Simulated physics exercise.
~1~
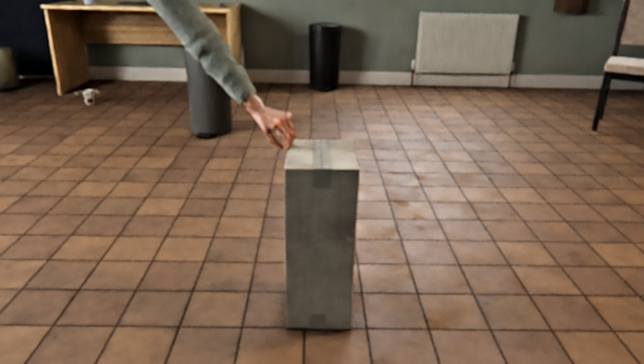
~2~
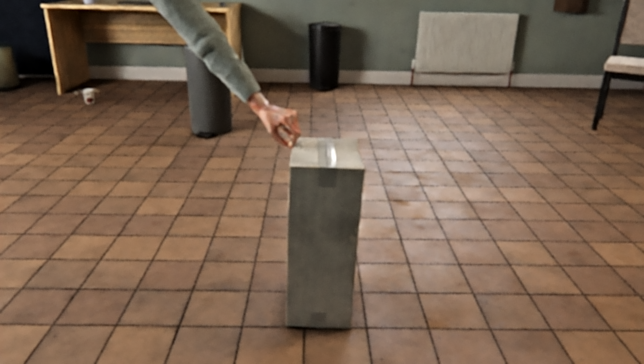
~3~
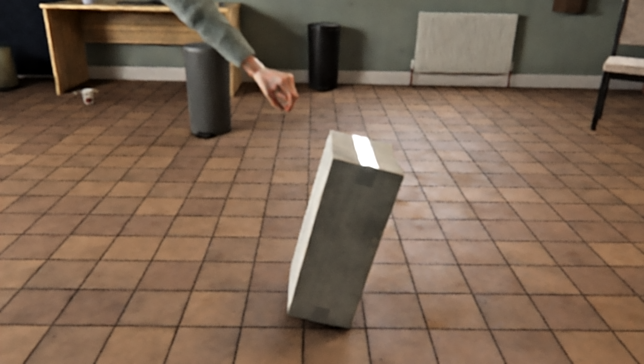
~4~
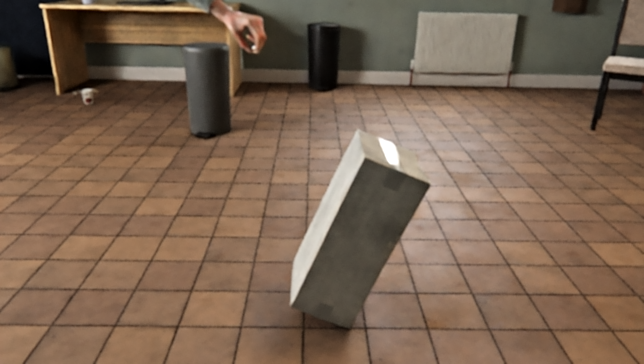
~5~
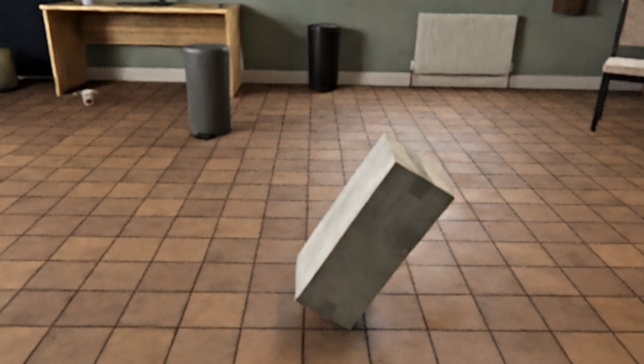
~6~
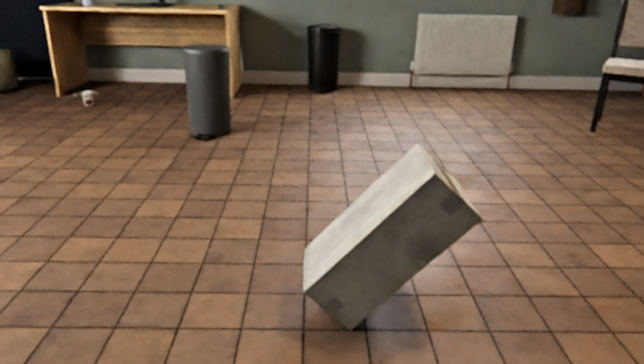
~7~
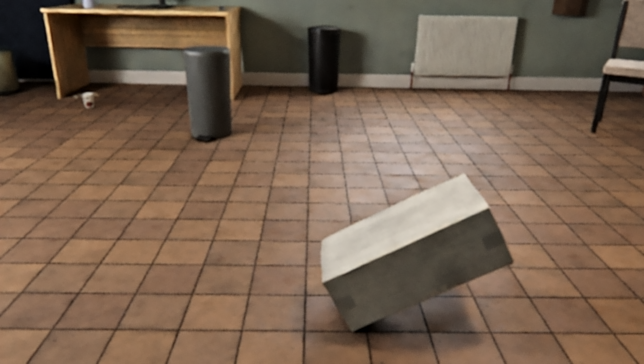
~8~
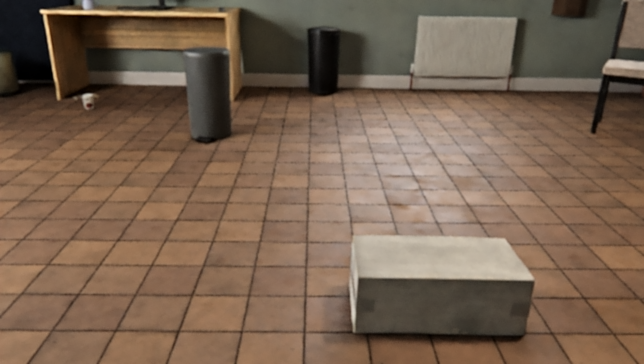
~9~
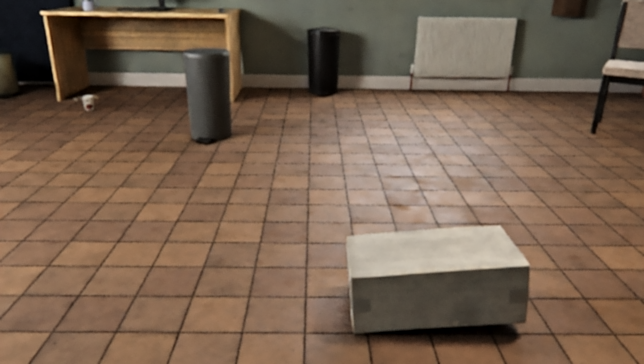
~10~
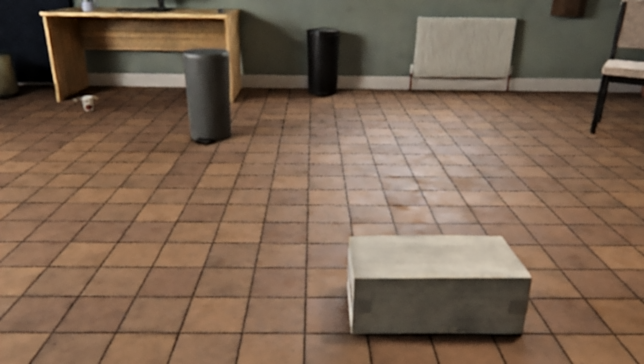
A tall, grey-white box stands upright on a brown tiled floor, seen from the front and slightly above by a gently swaying camera. Behind it are a wooden desk and a grey bin on the left, a black bin near the middle, and a white radiator and a chair on the right. A hand in a grey-green sleeve reaches in from the upper left and pushes the top of the box, then draws back out of view. The box leans steadily further to the right, tipping on its lower edge. It topples onto its side, rocks slightly, and ends lying flat on the tiles.
